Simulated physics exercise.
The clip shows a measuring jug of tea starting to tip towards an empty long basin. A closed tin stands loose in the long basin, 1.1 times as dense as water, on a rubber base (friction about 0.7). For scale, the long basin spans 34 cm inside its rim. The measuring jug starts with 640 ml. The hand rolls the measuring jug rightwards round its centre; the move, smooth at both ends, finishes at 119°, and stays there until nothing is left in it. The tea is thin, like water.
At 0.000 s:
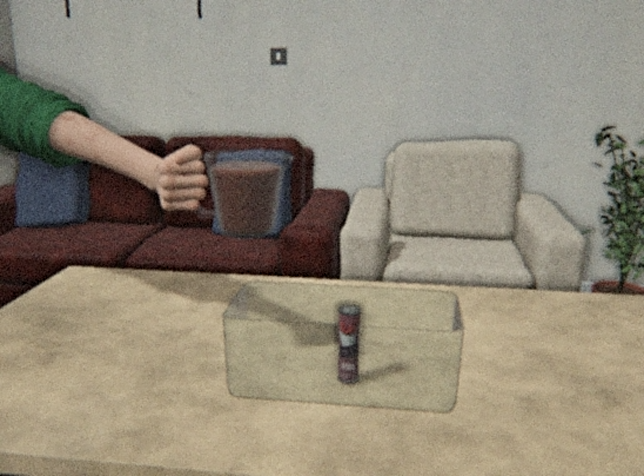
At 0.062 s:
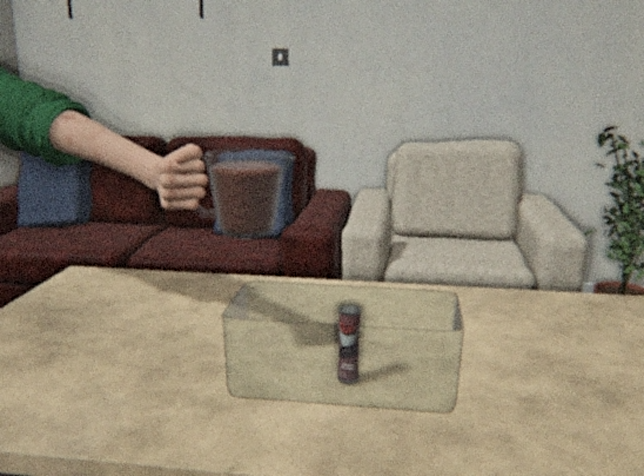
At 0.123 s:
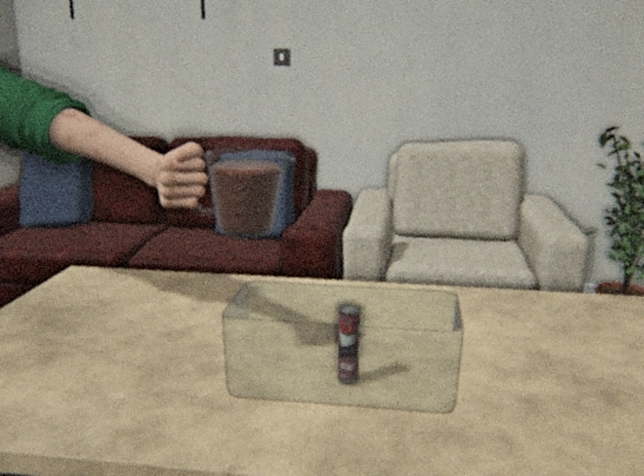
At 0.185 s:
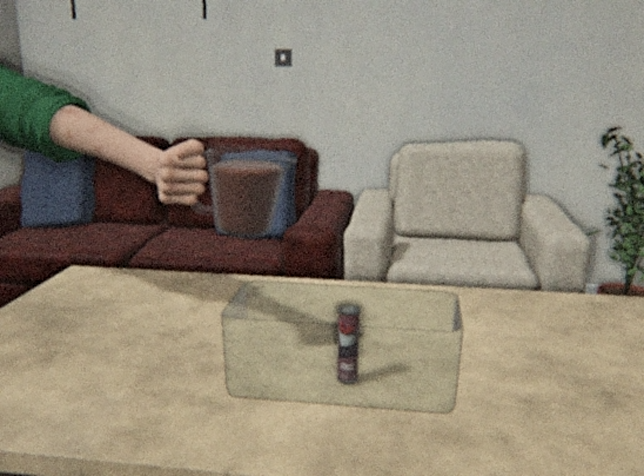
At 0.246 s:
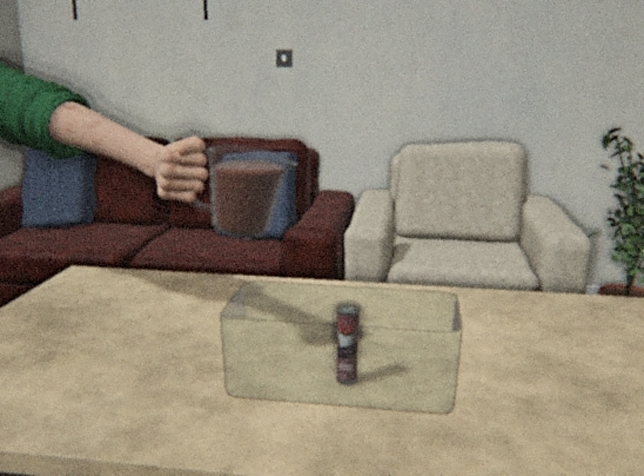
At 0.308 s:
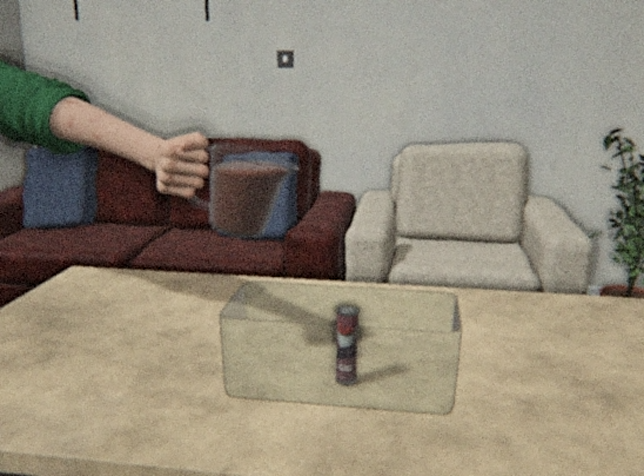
A green-sleeved hand slowly tilting a clear jug of brown liquid slightly rightwards above a table holding a basin with an upright tin.
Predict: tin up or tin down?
The tin goes over.
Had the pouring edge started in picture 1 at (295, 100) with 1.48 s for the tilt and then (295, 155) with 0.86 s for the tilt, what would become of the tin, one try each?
First it keeps standing; then it falls.
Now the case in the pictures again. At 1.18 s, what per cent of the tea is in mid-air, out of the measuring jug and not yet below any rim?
Some 12 per cent.
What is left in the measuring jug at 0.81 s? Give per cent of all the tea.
Some 68 per cent.
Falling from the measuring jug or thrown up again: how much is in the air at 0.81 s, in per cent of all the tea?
Near 22 in a hundred.
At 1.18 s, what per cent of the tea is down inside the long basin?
Near 78 in a hundred.
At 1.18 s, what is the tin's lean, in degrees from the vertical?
It is at some 0°.
By 0.81 s the tilt is 68° and 68 per cent is still to pour; the tin stands where it began.
By 1.18 s the tilt is 107° and 9 per cent is still to pour; the tin stands 2 cm from where it began.
By 1.56 s the tilt is 119° and 0 per cent is still to pour; the tin lies on its side.
By 1.98 s the tilt is 119° and 0 per cent is still to pour; the tin lies on its side.
At rest the tin lies on its side.
